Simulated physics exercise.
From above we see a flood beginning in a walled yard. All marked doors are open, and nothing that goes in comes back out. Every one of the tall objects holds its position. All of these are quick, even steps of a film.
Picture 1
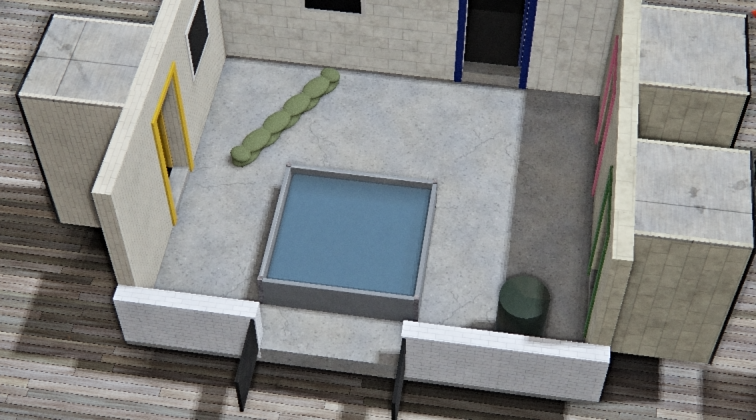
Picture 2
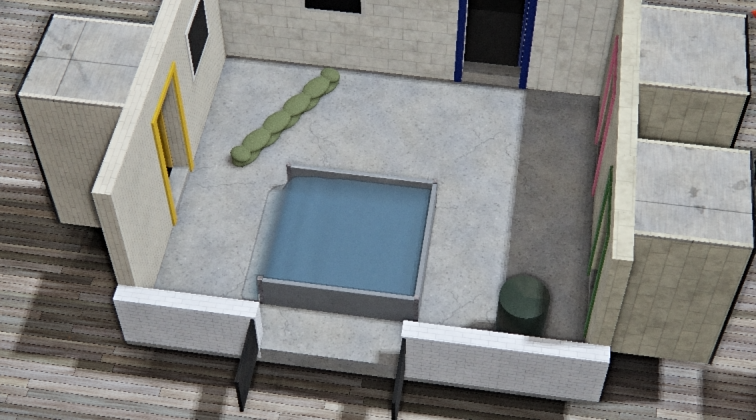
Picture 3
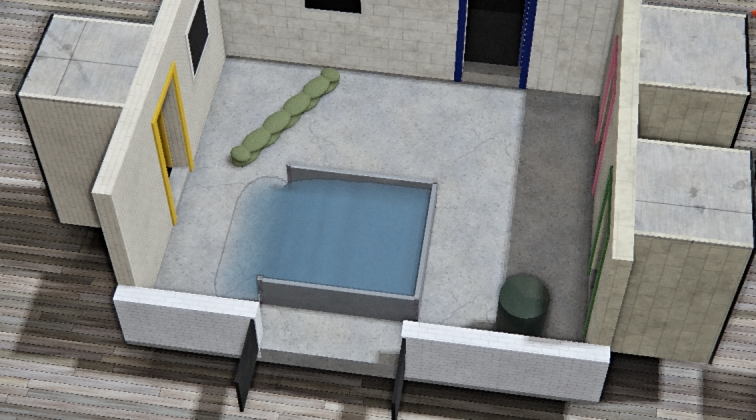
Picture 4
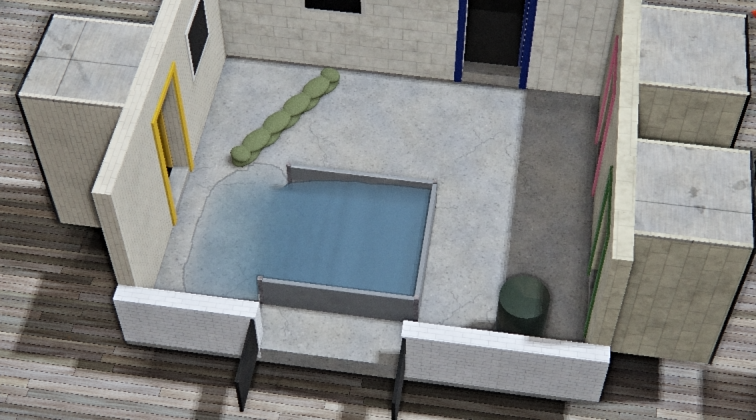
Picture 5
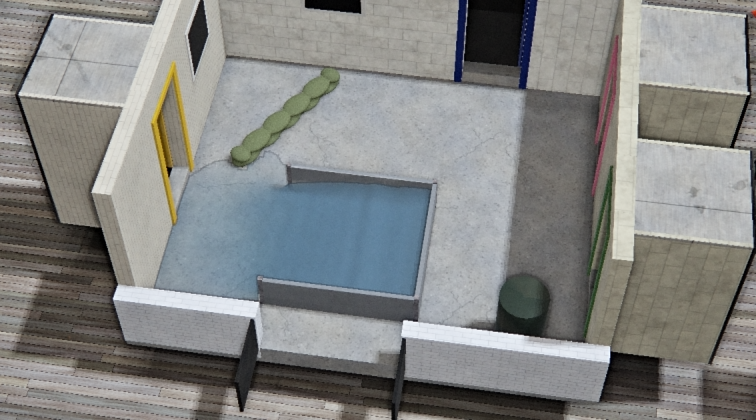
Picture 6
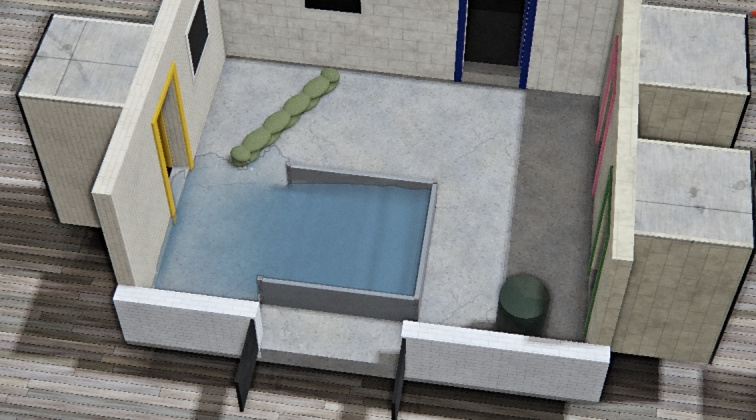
Blue water pours from the left side of a grey square tank in a pale walled yard, seen from above by a still camera. A lumpy green hedge lies behind it, a dark green cylinder stands at right, and yellow, blue, pink and green trim marks the walls. The water spreads leftward in a widening, rounded sheet, reaching the hedge's near end and the left wall by the yellow doorway.
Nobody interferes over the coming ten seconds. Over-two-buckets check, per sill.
One by one: Pink door: At most two buckets; yellow door: Over two buckets; blue door: At most two buckets; green door: At most two buckets.
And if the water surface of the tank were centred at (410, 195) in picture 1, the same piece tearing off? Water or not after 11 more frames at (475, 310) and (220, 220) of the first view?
Spot one ends up left untouched, spot two sodden.
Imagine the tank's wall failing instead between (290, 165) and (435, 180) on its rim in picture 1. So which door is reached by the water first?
The blue-painted one.
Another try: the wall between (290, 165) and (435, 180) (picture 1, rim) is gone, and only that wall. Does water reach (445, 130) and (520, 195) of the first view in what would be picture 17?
Taking them in turn: Swamped and untouched.
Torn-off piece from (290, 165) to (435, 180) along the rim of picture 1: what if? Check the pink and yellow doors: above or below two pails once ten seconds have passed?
As for the doors, pink gets past it and yellow doesn't reach it.
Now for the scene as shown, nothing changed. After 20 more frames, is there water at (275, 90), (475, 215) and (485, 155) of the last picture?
As listed, the points end up soaked, high and dry and high and dry.
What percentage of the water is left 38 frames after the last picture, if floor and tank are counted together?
82 %.
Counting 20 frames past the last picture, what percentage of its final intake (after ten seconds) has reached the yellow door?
About 90 per cent.
A moment on, water covers 20 % of the floor; the pink door not reached, the yellow door over two buckets in, the blue door not reached, the green door not reached.
Next, water covers 30 % of the floor; the pink door not reached, the yellow door far over two buckets in, the blue door not reached, the green door not reached.
Then, water covers 40 % of the floor; the pink door not reached, the yellow door far over two buckets in, the blue door not reached, the green door not reached.
Later, water covers 75 % of the floor; the pink door not reached, the yellow door far over two buckets in, the blue door wet at the sill, nothing in, the green door wet at the sill, nothing in.
In the end, water covers 85 % of the floor; the pink door wet at the sill, nothing in, the yellow door far over two buckets in, the blue door wet at the sill, nothing in, the green door wet at the sill, nothing in.
